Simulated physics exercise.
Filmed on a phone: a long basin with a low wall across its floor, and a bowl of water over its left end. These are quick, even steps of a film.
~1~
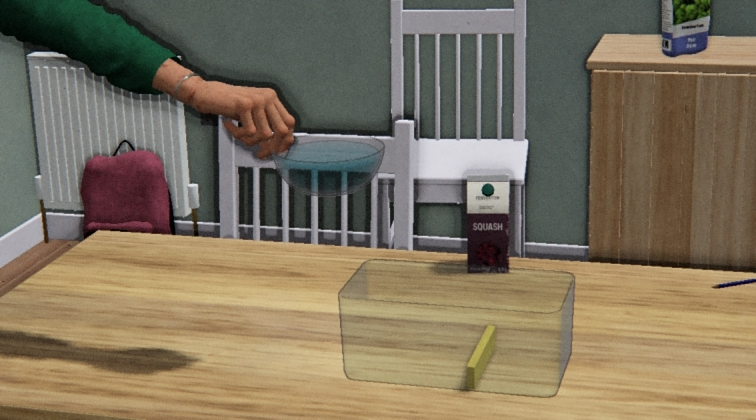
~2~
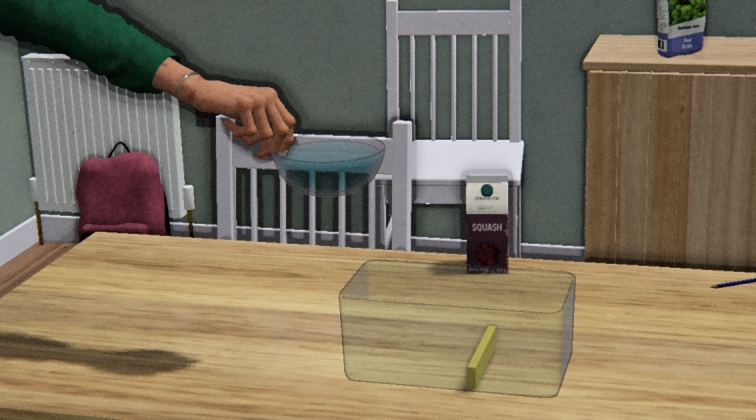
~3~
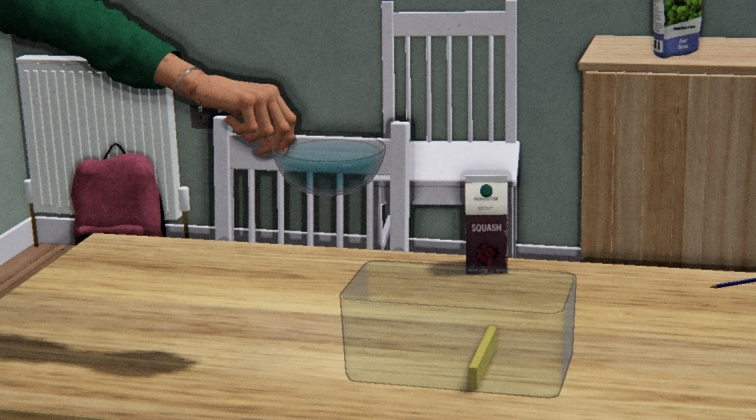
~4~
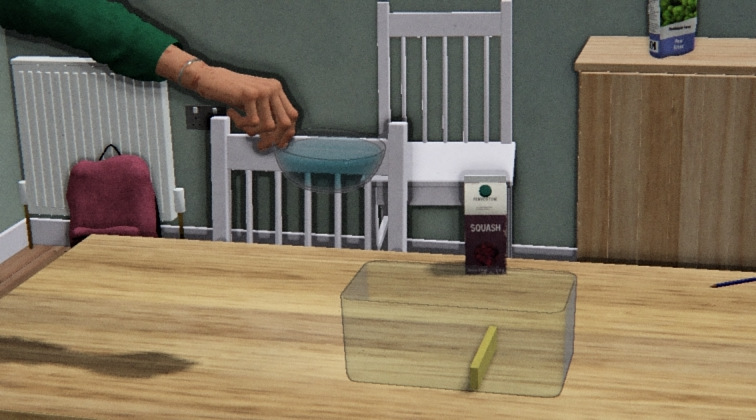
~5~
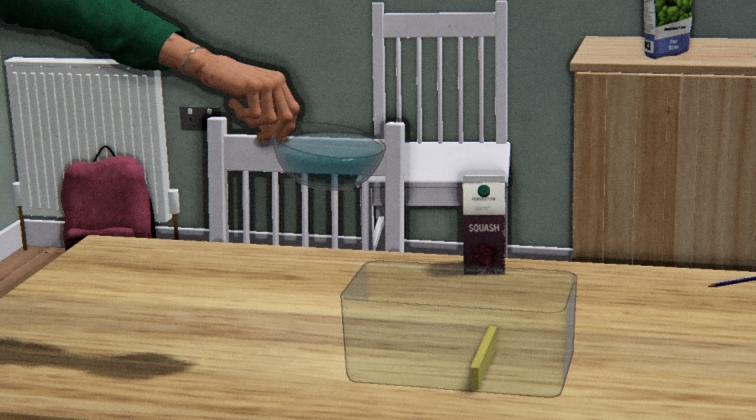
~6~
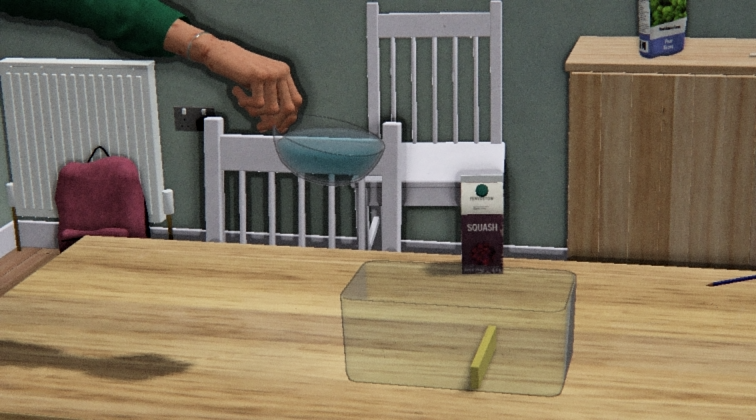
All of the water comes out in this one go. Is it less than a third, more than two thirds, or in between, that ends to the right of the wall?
It comes to between a third and two thirds.
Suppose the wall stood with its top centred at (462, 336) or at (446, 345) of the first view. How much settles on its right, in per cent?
First some 75, then 80 per cent.
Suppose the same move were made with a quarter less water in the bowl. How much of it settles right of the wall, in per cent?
It comes to 40 per cent or so.
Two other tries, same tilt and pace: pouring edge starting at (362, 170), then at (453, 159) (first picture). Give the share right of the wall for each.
About 15 and 40 per cent.
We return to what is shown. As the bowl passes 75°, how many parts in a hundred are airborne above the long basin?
It comes to 60 per cent or so.
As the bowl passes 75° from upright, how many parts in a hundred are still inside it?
Some 30 per cent.
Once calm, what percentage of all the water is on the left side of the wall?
Some 45 per cent.
A moment on, the bowl is tipped on its side and 32 per cent is still to pour, 8 is left of the wall and 0 right of it.
Next, the bowl is tipped right over and 0 per cent is still to pour, 32 is left of the wall and 55 right of it.
Then the bowl is tipped right over and 0 per cent is still to pour, 44 is left of the wall and 53 right of it.
Later the bowl is tipped right over and 0 per cent is still to pour, 46 is left of the wall and 52 right of it.
Finally, 46 per cent lies left of the wall, 52 right of it and 2 outside.
